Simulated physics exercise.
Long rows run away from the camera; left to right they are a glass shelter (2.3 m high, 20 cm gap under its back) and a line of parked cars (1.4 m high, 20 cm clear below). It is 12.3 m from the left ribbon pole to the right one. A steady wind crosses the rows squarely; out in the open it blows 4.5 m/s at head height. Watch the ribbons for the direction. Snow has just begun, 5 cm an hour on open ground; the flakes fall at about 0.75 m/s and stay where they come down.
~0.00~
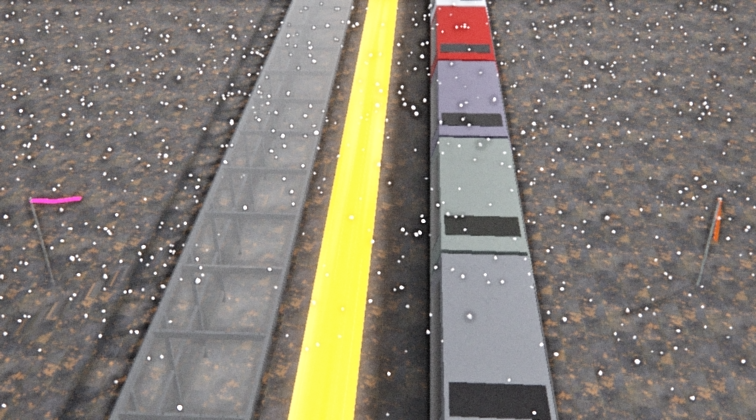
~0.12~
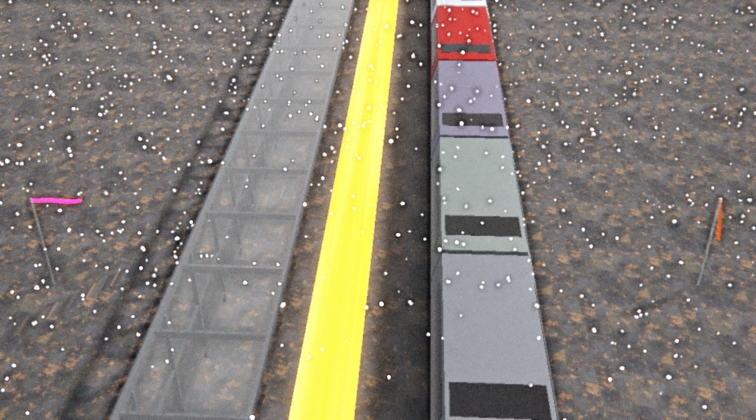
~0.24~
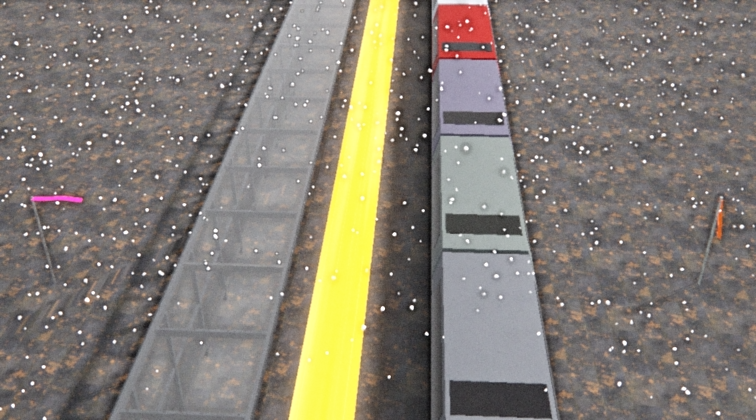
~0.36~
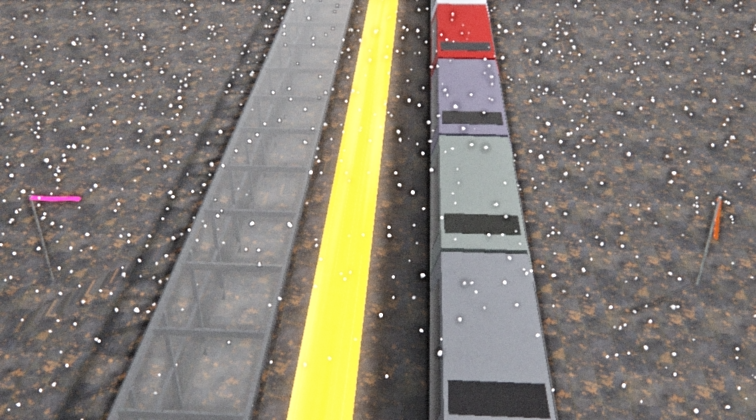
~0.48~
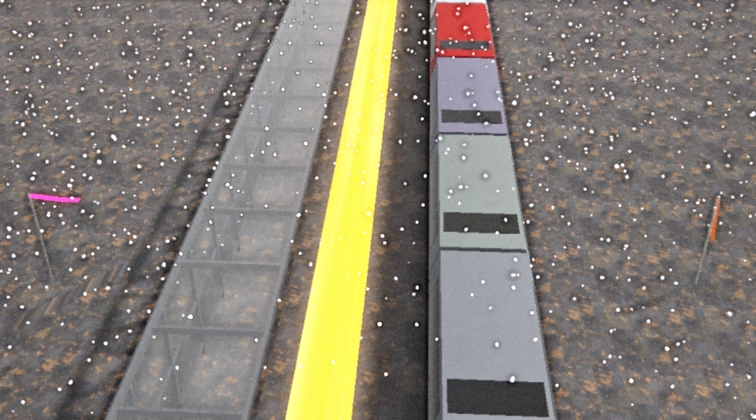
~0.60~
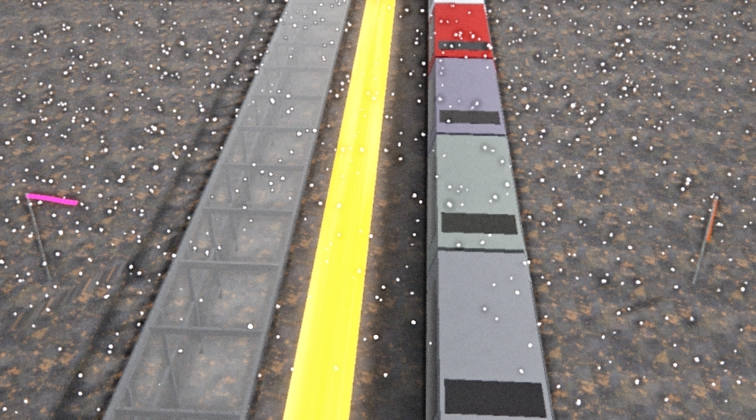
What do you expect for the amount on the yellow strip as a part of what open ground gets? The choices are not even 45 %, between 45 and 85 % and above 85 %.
It gets not even 45 % of the open amount.
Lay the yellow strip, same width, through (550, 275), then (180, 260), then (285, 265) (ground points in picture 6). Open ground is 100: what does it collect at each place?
In turn about 80 %, 110 %, 0 %.
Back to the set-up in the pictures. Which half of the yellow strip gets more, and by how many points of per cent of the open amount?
The right half, by about 15 points.
After 10 minutes open ground has 8 mm and the yellow strip 3 mm.
After 30 minutes open ground has 25 mm and the yellow strip 8 mm.
After 60 minutes open ground has 50 mm and the yellow strip 15 mm, so the yellow strip has 30 % of the open amount; the left half of it has 23 %, the right half 37 %.
